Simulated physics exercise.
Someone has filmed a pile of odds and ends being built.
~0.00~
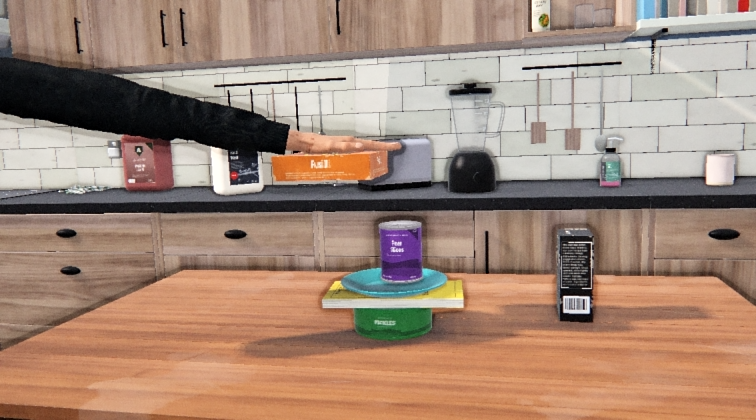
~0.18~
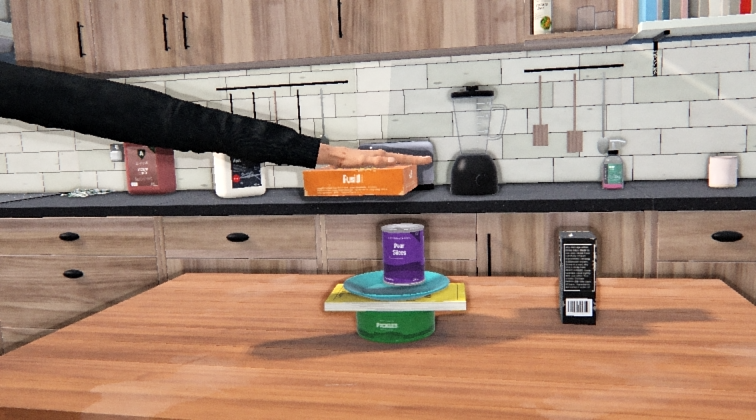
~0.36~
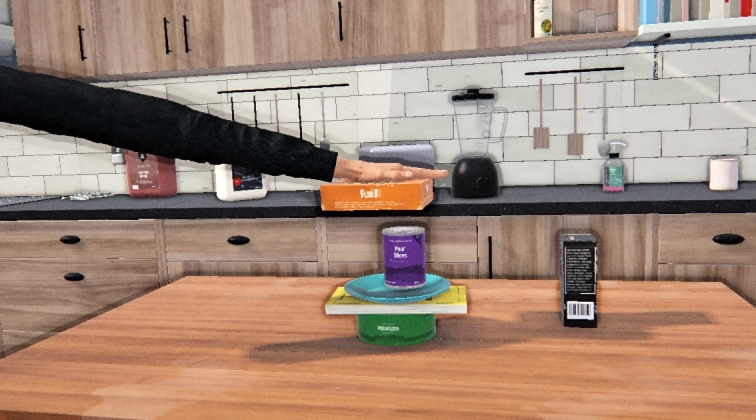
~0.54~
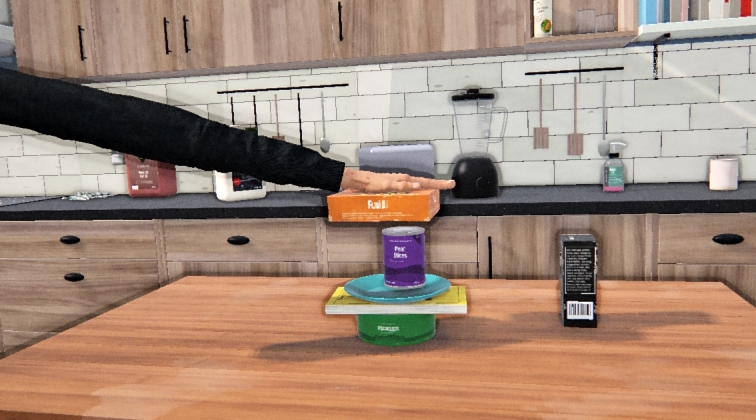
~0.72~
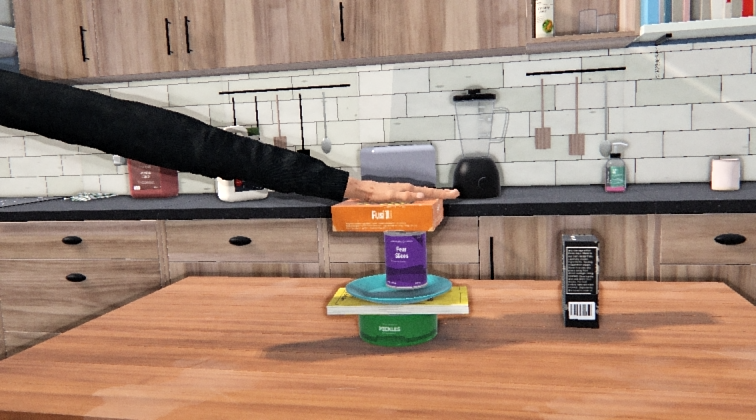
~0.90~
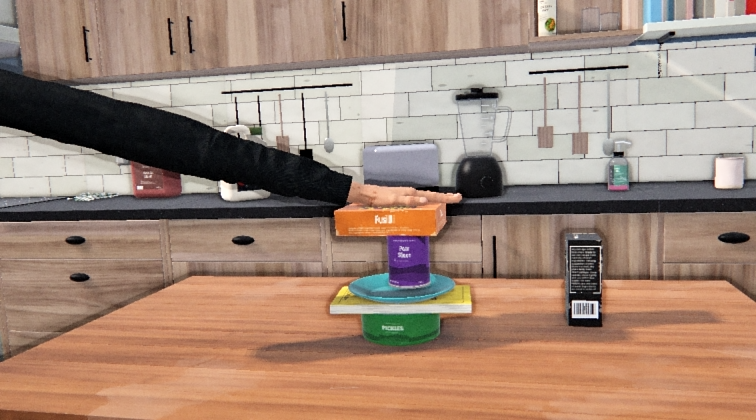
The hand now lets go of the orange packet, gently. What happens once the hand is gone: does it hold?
The pile keeps its balance.
After 1.30 s, no change.
After 2.40 s, orange packet resting near (393, 218).
In the end (4.0 s), all 6 unmoved. At the end, from the last picture's camera, orange packet near (393, 218). The pile stays up.
